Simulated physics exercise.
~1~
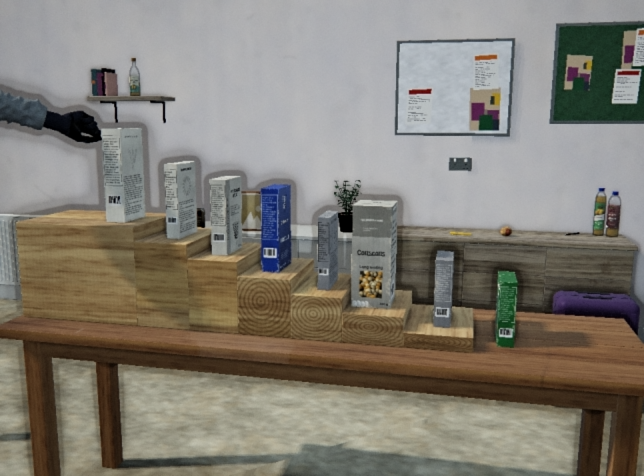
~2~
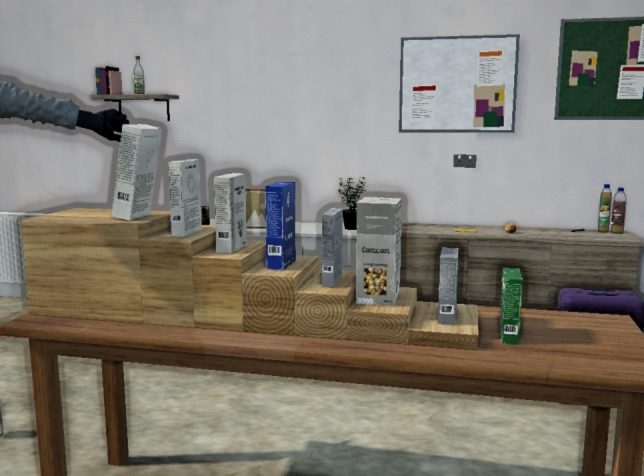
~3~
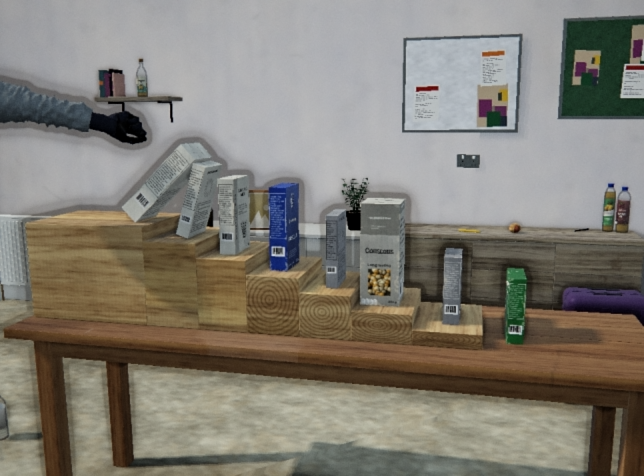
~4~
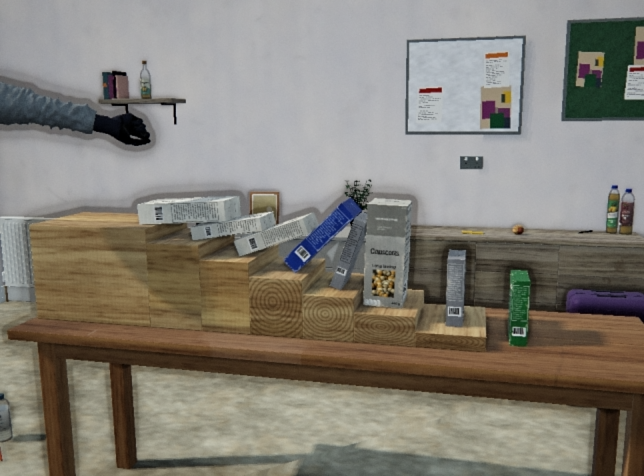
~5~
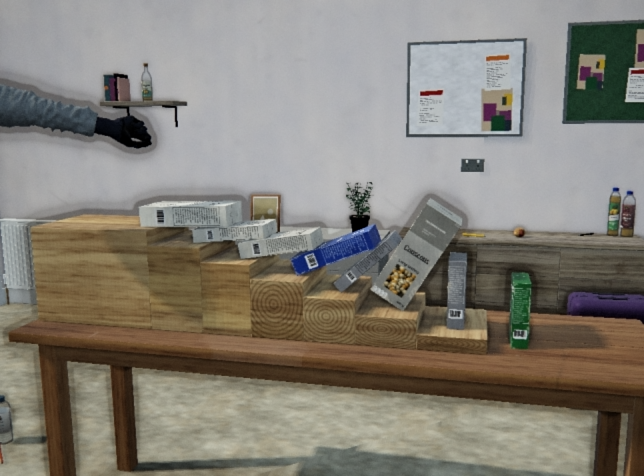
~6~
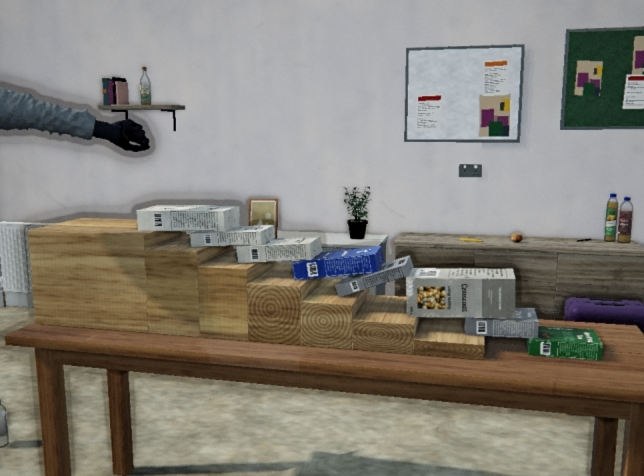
Eight upright boxes on descending wooden steps toppling rightward in turn after a gloved hand tips the first, all ending fallen.
